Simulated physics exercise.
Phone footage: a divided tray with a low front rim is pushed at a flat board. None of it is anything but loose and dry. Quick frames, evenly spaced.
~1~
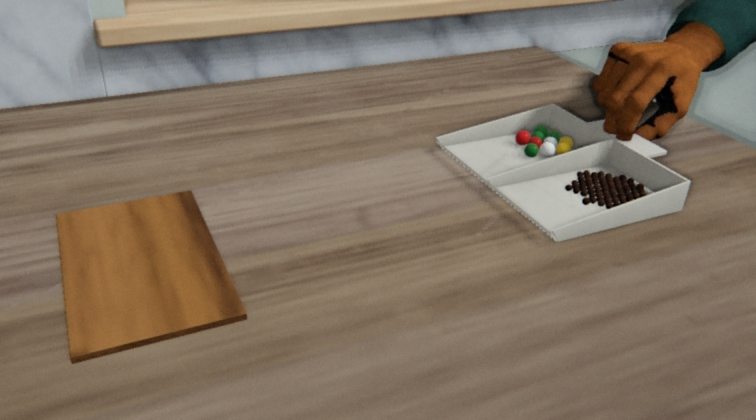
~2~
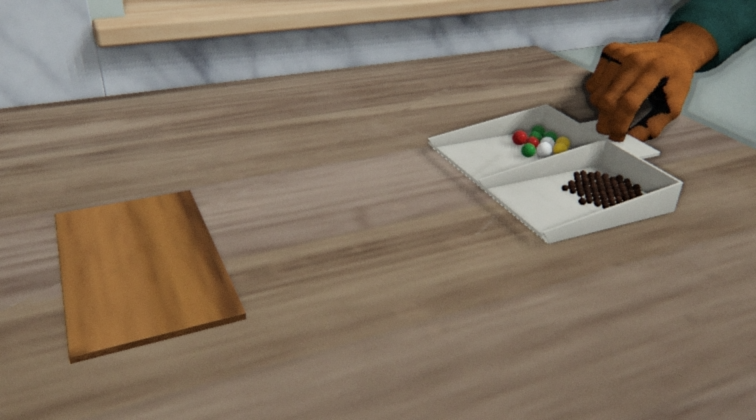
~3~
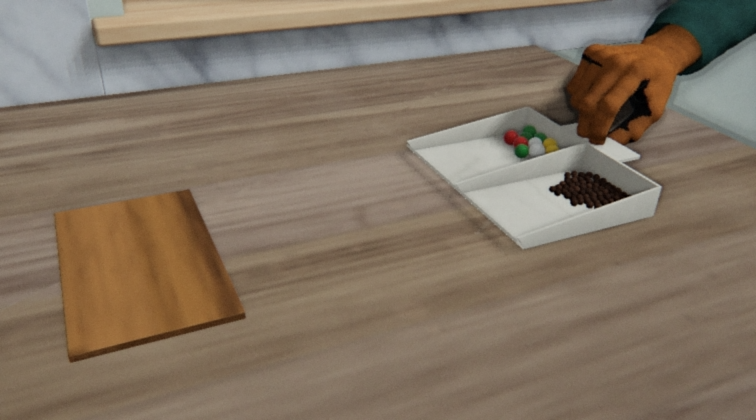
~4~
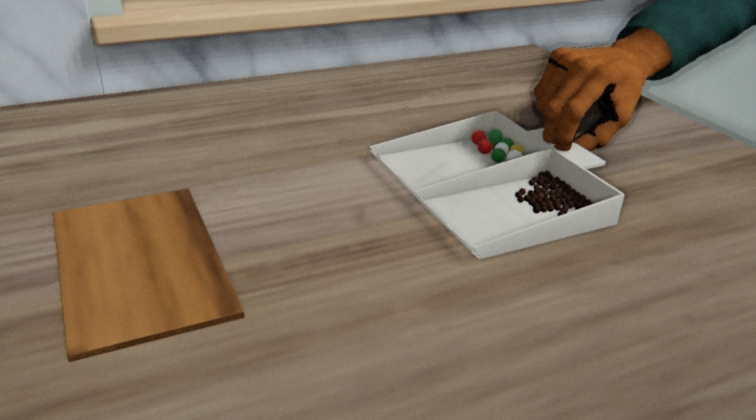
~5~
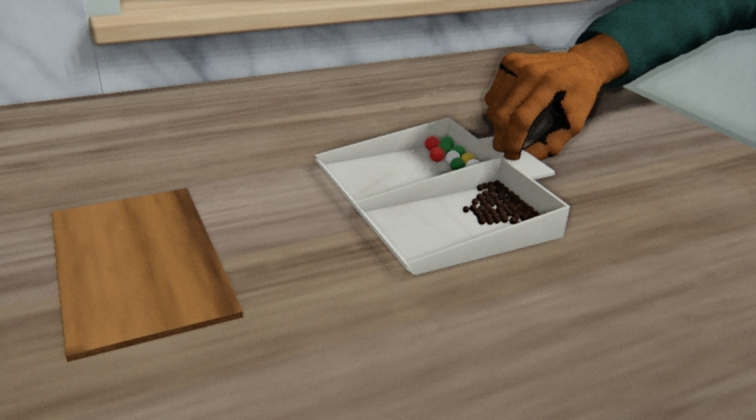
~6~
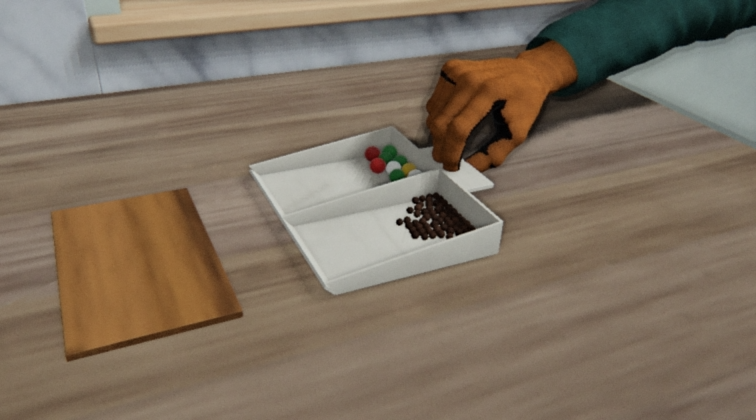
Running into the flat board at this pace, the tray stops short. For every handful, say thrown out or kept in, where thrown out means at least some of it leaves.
Near handful - thrown out, far handful - thrown out.
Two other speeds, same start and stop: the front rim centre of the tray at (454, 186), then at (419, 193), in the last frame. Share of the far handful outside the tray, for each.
Result: First case ~ 0 %, second case ~ 0 %.
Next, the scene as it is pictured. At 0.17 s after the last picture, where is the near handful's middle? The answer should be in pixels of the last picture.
Close to pixel (238, 267).
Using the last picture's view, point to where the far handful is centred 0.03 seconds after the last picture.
Around (359, 172).
Then, 0.03 s later than the last frame, tray still sliding, front rim near (246, 228); near handful all inside; far handful all inside.
Then, 0.17 s later than the last frame, tray stopped at the flat board; near handful about a tenth out of the tray; far handful about a tenth out of the tray.
Then, 0.38 s later than the last frame, tray stopped at the flat board; near handful roughly half out of the tray; far handful roughly two thirds out of the tray.
When it is over, tray stopped at the flat board; near handful roughly half out of the tray; far handful roughly two thirds out of the tray.
